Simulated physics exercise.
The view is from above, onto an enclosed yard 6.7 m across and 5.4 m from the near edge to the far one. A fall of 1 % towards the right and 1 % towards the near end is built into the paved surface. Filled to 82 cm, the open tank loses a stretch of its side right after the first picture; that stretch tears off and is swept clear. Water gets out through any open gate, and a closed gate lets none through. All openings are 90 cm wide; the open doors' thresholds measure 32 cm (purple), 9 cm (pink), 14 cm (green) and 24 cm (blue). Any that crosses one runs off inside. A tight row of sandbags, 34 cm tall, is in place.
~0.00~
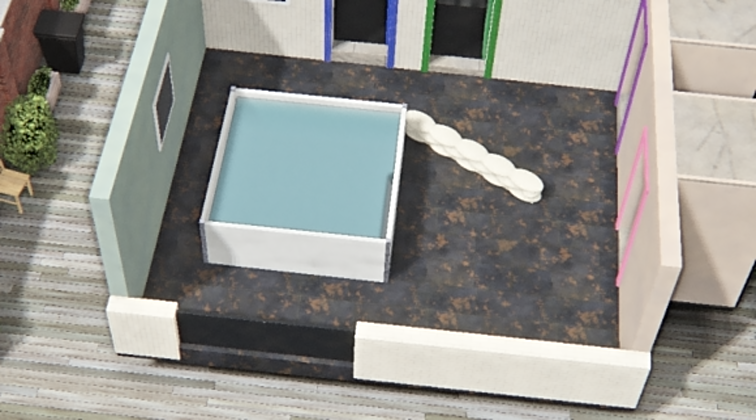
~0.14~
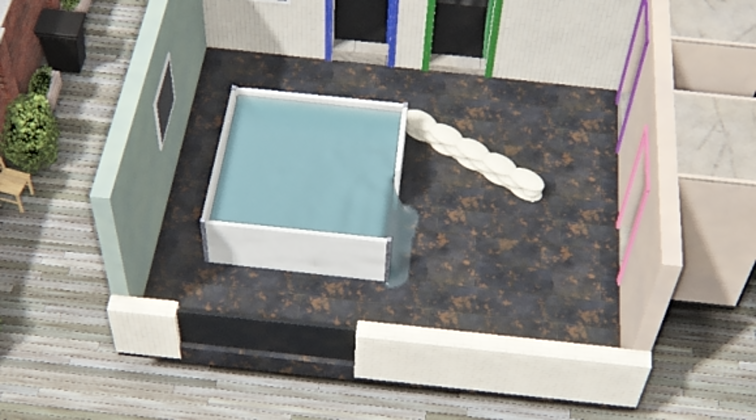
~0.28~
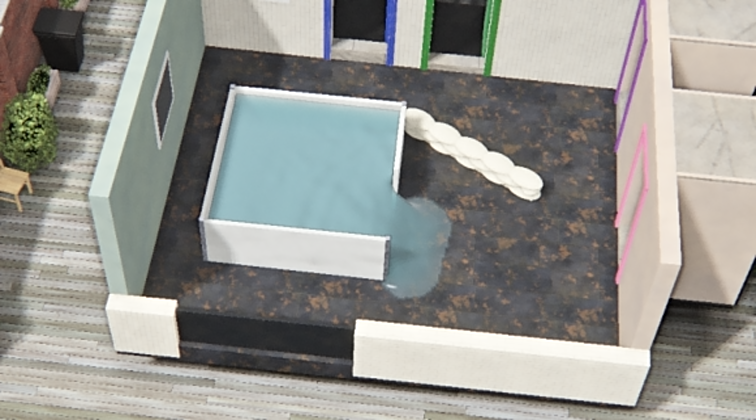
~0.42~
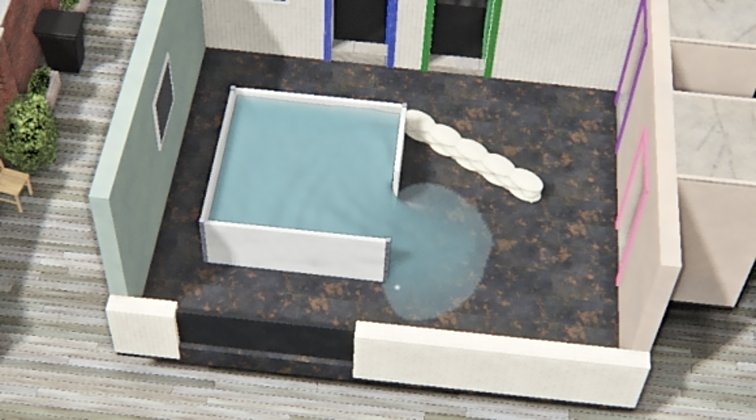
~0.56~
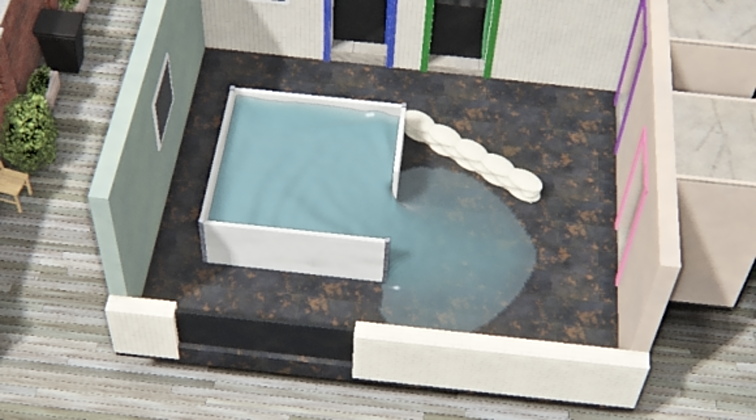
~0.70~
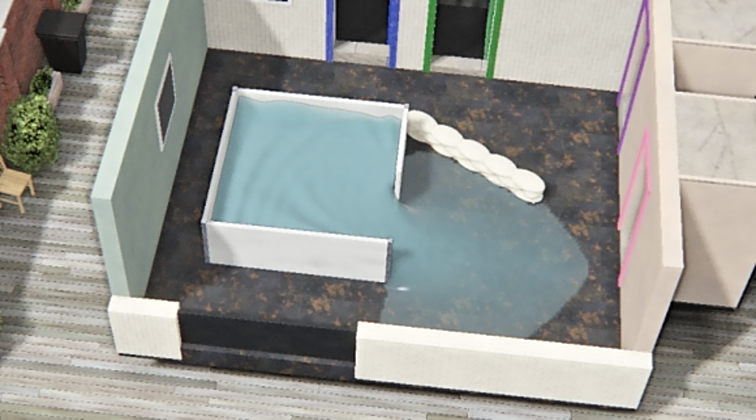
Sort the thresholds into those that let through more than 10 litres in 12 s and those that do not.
Sorted: Purple door does not; pink door lets more through; green door does not; blue door does not.
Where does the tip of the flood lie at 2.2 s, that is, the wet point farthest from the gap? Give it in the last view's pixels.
Point: Roughly (609, 106) in the last view.
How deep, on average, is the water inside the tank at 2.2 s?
Mean depth: Some 47 cm.
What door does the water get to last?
Answer: The blue door.
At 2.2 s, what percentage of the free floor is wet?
Covered: Roughly 40 %.
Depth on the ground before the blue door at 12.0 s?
I'd put it at around 8.5 cm deep.
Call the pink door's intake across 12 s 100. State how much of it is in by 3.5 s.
I'd put it at about 55 per cent by that point.
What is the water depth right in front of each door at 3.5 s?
Door by door in cm, purple shows 9, pink shows 31, green shows 0, blue shows 0.
After 1.4 s water covers 35 % of the floor and is deepest (56 cm) near (610, 381); purple door not reached, pink door 21 cm at the sill, 58 L in, green door not reached, blue door not reached.
After 2.2 s water covers 40 % of the floor and is deepest (57 cm) near (610, 358); purple door 4 cm at the sill, 0 L in, pink door 36 cm at the sill, 252 L in, green door not reached, blue door not reached.
After 3.5 s water covers 50 % of the floor and is deepest (36 cm) near (561, 237); purple door 9 cm at the sill, 0 L in, pink door 31 cm at the sill, 551 L in, green door not reached, blue door not reached.
After 7.0 s water covers 90 % of the floor and is deepest (22 cm) near (610, 381); purple door 22 cm at the sill, 0 L in, pink door 21 cm at the sill, 832 L in, green door 10 cm at the sill, 0 L in, blue door 7 cm at the sill, 0 L in.
After 12.0 s water covers 95 % of the floor and is deepest (18 cm) near (333, 350); purple door 14 cm at the sill, 0 L in, pink door 16 cm at the sill, 983 L in, green door 10 cm at the sill, 0 L in, blue door 8 cm at the sill, 0 L in.
